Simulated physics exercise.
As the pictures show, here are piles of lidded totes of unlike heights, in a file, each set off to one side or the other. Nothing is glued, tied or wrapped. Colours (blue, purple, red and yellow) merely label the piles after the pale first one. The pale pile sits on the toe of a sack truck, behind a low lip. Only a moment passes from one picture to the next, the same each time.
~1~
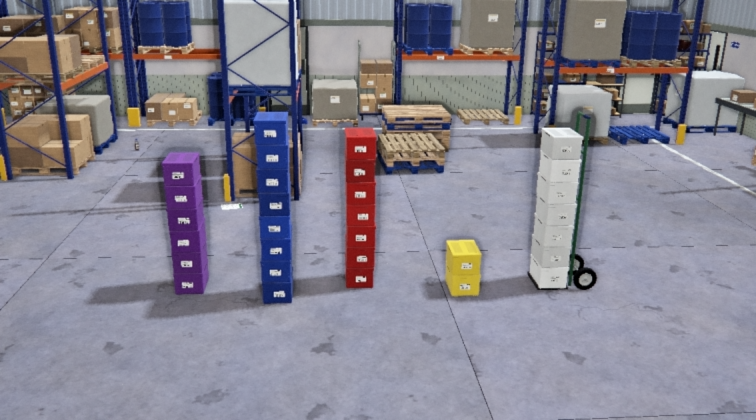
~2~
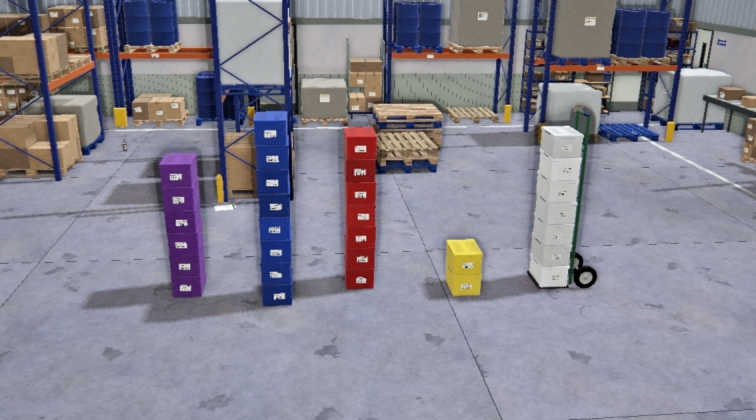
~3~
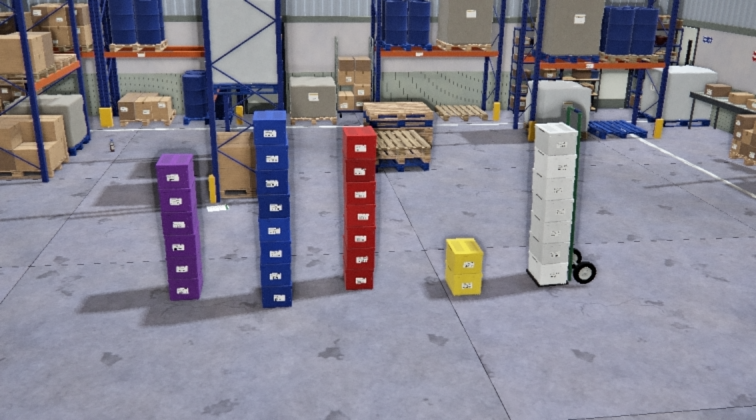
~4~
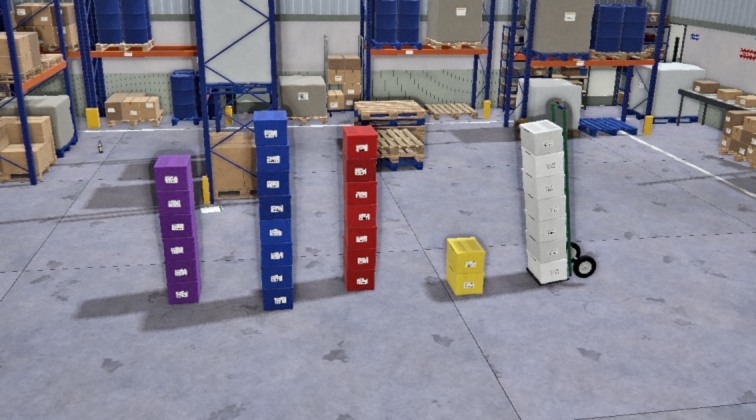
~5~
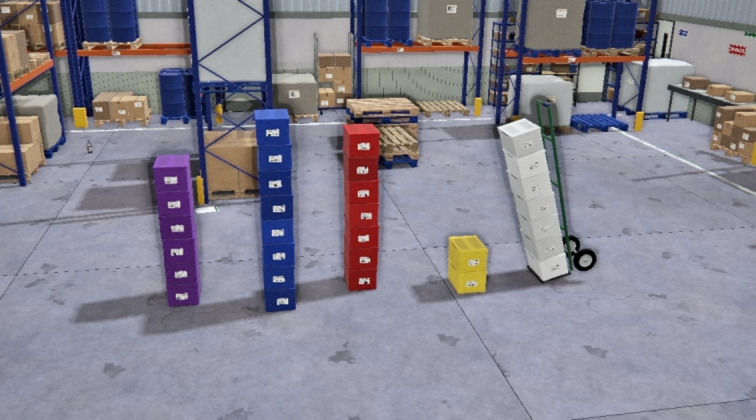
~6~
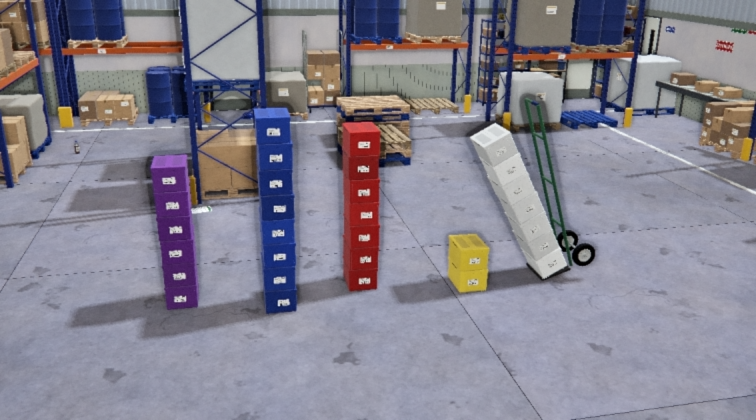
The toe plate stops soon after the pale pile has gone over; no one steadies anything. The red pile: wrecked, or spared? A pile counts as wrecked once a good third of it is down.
In the end the red column is left standing.
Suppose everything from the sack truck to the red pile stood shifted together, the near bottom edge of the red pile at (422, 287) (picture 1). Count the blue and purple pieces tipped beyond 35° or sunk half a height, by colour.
The counts are blue 0, purple 0.
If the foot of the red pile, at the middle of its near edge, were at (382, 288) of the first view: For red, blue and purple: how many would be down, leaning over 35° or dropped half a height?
Down at the end: Red 0, blue 0, purple 0.
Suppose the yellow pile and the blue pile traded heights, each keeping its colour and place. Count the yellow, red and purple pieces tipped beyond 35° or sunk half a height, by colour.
Down at the end: Yellow 7, red 6, purple 0.
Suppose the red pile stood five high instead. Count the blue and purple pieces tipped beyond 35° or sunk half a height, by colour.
The counts are blue 0, purple 0.
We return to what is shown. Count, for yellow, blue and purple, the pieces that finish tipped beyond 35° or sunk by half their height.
Pile by pile, yellow 0, blue 0, purple 0.
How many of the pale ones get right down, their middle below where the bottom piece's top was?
It comes to 4.
Soon after the last picture, 7 of the pale pile down; none of the 7 red totes down (0 of 23 in all colours); top red tote unmoved.
A little later, 7 of the pale pile down; none of the 7 red totes down (0 of 23 in all colours); top red tote unmoved; top yellow tote shifted a little.
At rest, 7 of the pale pile down; none of the 7 red totes down (0 of 23 in all colours); top red tote shifted a little; top yellow tote shifted half its height. As the last picture would show them, middles, top red tote near (354, 139), top yellow tote near (461, 254).
